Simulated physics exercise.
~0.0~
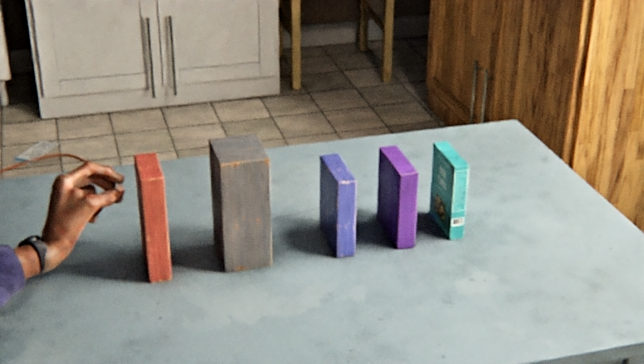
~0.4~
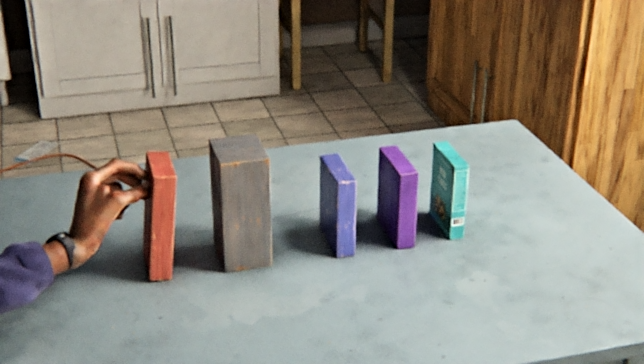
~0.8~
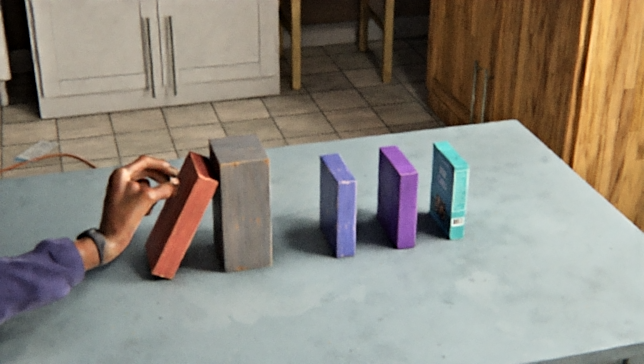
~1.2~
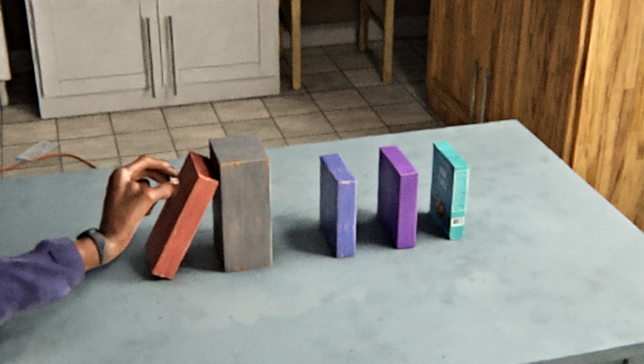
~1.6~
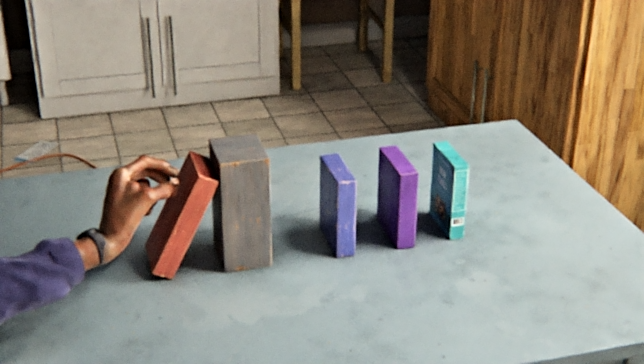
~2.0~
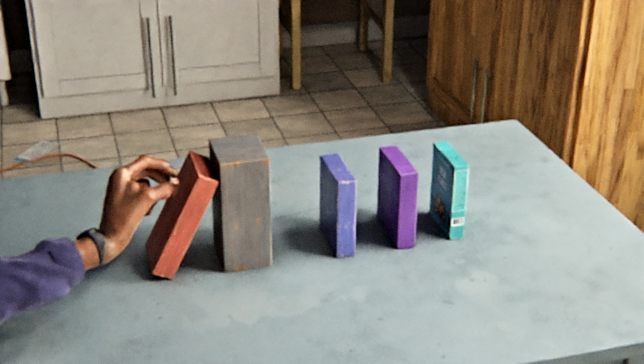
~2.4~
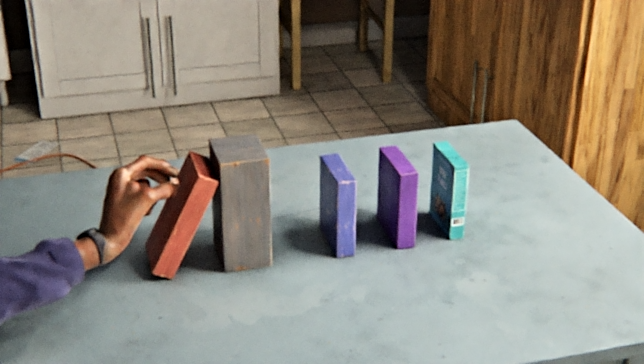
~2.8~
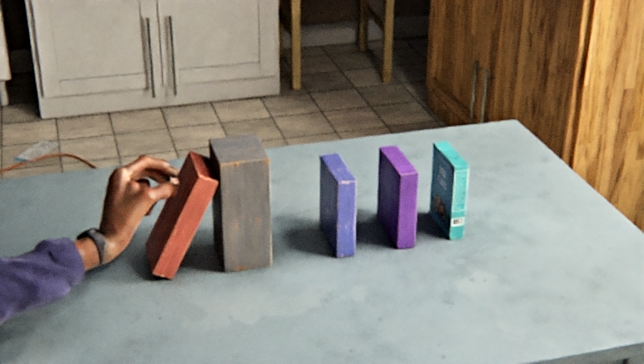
At the start, a red board, a thick grey block, a blue block, a purple board and a turquoise packet stand upright in a row across a pale table, with a hand at the left beside the red board. The hand reaches in and touches the red board near its top. It tips the board to the right until it leans against the tall grey block. The grey block does not budge, and the hand stays at the top of the leaning board. At the end, the red board is still propped there, while the blue block, purple board and turquoise packet remain upright.
